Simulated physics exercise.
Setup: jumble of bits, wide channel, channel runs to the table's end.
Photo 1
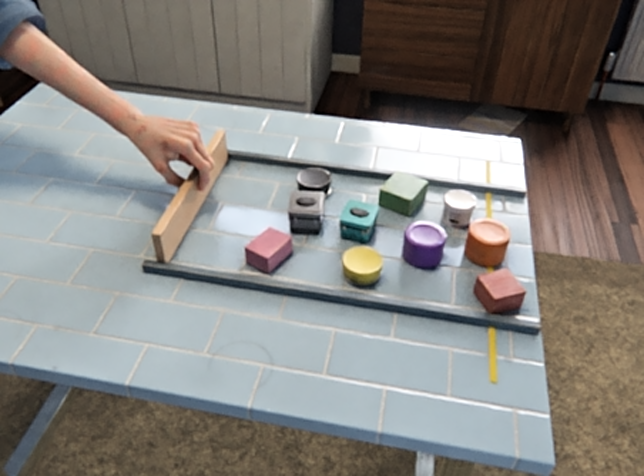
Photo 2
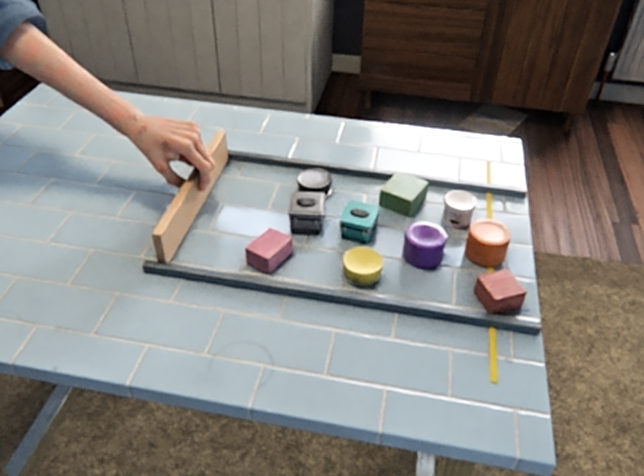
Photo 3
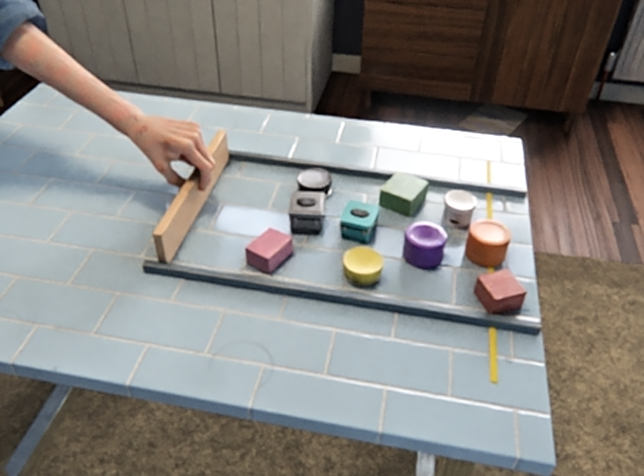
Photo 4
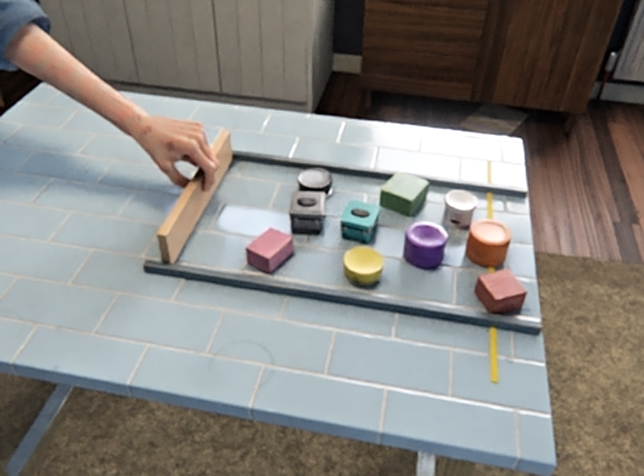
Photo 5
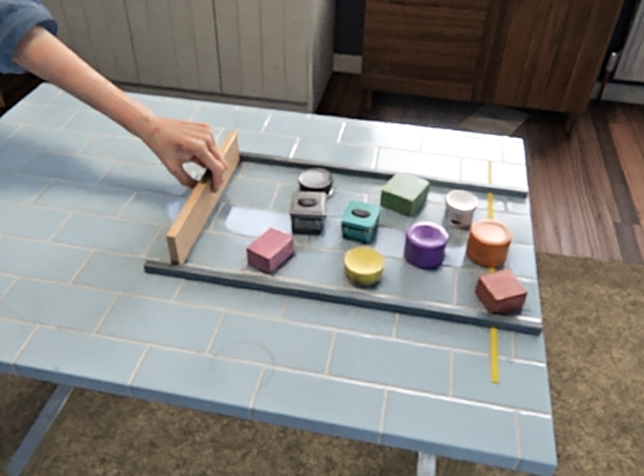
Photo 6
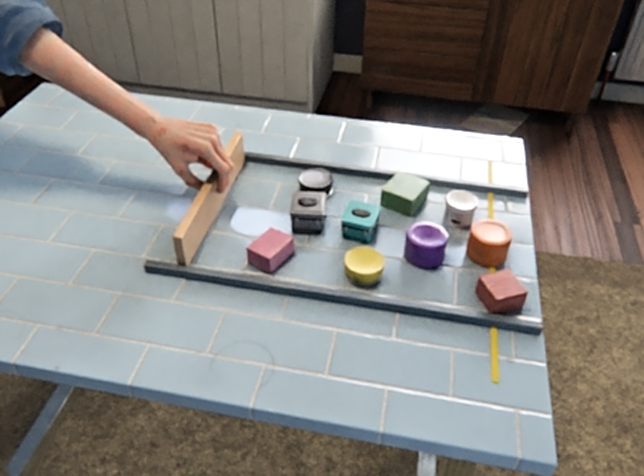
The video shows a hand holding a wooden board upright at the left of a channel of colourful blocks and round containers on a tiled table, then sliding it slightly right while the objects stay still.
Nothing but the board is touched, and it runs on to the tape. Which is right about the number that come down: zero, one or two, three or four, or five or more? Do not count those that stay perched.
Five or more slip off.
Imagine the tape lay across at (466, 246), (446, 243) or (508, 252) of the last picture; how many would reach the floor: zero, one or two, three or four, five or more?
So, going place by place, I'd say three or four; 1 or 2; at least five.
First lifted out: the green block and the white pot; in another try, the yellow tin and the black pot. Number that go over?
Try one: 5; try two: 5.
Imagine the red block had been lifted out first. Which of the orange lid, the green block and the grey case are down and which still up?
The orange lid ends up below - the green block ends up below - the grey case remains.
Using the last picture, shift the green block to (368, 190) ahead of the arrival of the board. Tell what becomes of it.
Then it goes over.
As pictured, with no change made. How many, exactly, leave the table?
Exactly 7.
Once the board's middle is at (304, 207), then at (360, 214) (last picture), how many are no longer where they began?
At that stage 3; at the next, 7.
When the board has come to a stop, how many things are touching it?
3.
Soon after, none off yet; red block at rest near (501, 292); orange lid at rest near (489, 243); white pot at rest near (460, 209).
Then, none off yet; red block at rest near (501, 292); orange lid at rest near (489, 243); white pot at rest near (463, 210).
Further on, none off yet; red block moved about its own width near (530, 296); orange lid moved about its own width near (532, 249); white pot moved well along near (533, 221).
By the end, the number that fall off is five or more; fallen, turquoise case, yellow tin, green block, purple lid, white pot, orange lid and red block.
